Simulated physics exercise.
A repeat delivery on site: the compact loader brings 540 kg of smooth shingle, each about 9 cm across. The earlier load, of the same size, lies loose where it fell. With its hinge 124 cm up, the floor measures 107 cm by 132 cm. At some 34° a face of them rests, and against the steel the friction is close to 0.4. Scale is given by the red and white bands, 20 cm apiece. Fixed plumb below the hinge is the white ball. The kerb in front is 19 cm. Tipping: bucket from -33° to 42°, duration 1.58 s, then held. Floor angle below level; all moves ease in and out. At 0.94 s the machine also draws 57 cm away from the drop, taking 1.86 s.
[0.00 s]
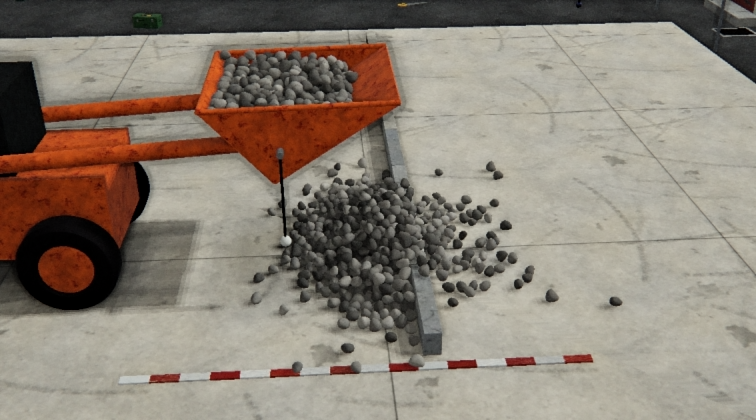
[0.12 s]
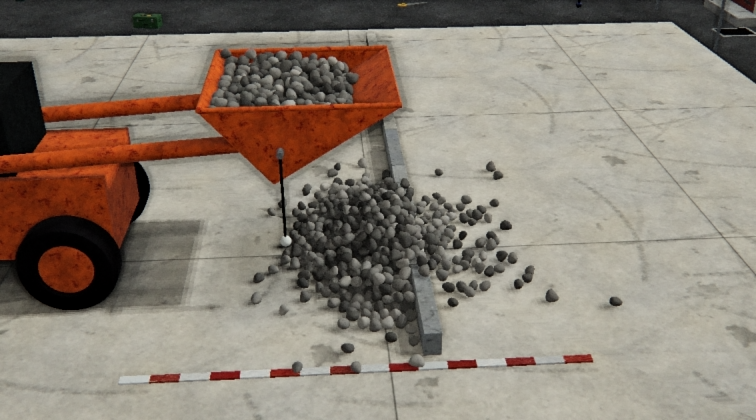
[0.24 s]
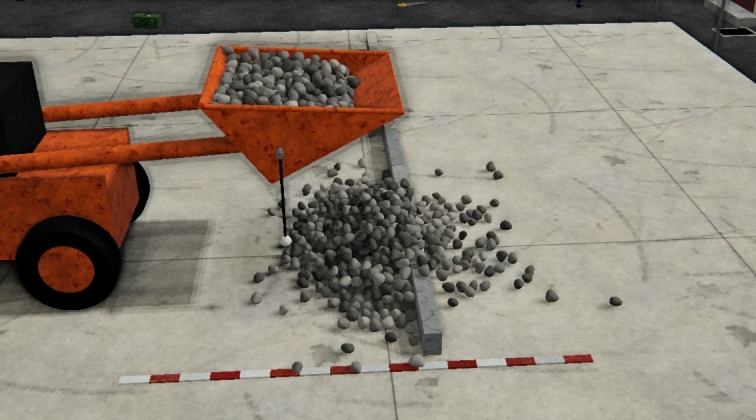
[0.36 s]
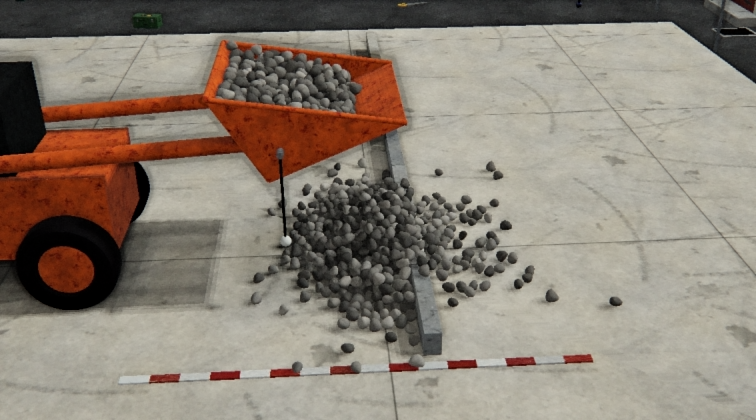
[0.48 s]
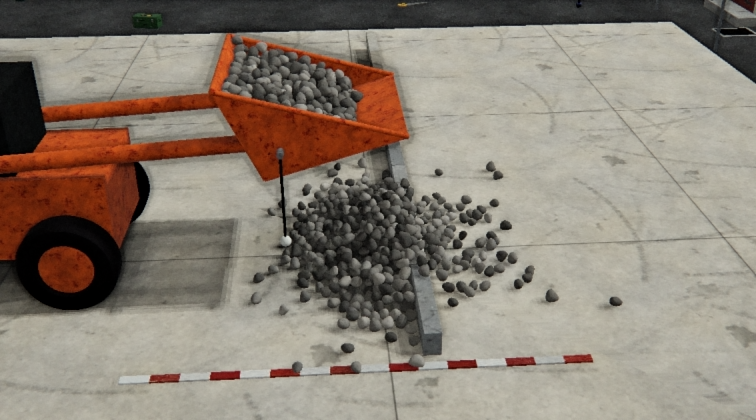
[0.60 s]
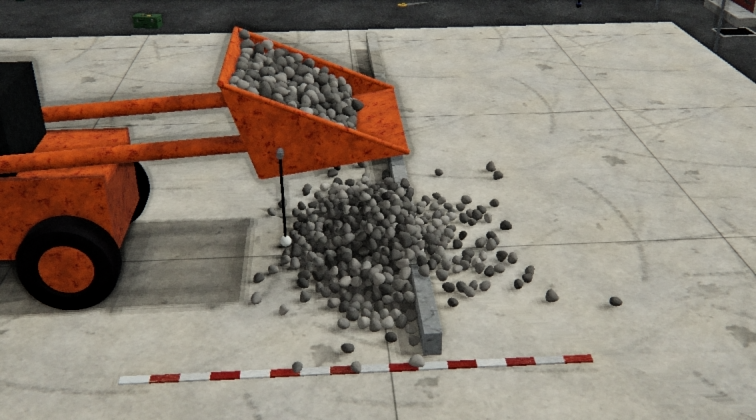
On a concrete yard, an orange loader slowly tilting its stone-filled bucket forward above a loose grey heap lying across a kerb.
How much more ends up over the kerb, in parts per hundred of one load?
Close to 24 parts in a hundred.
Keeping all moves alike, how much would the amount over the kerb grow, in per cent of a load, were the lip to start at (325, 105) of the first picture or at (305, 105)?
Case one about 0 %, case two about 0 %.
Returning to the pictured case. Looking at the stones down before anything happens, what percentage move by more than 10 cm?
About 25 %.
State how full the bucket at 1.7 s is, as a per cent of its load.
Still inside: Some 25 %.
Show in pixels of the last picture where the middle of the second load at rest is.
Their middle rests near (368, 235).
After 1.2 s the floor is at 30°; in per cent of one load, 97 in the bucket, 90 on this side of the kerb, 13 over the kerb; the foremost stones are at (523, 234).
After 1.7 s the floor is at 42°; in per cent of one load, 23 in the bucket, 154 on this side of the kerb, 23 over the kerb; the foremost stones are at (523, 234).
After 3.2 s the floor is at 42°; in per cent of one load, 0 in the bucket, 163 on this side of the kerb, 37 over the kerb; the foremost stones are at (564, 265).
After 6.1 s the floor is at 42°; in per cent of one load, 0 in the bucket, 163 on this side of the kerb, 37 over the kerb; the foremost stones are at (563, 264). Net gain over the kerb, 24.
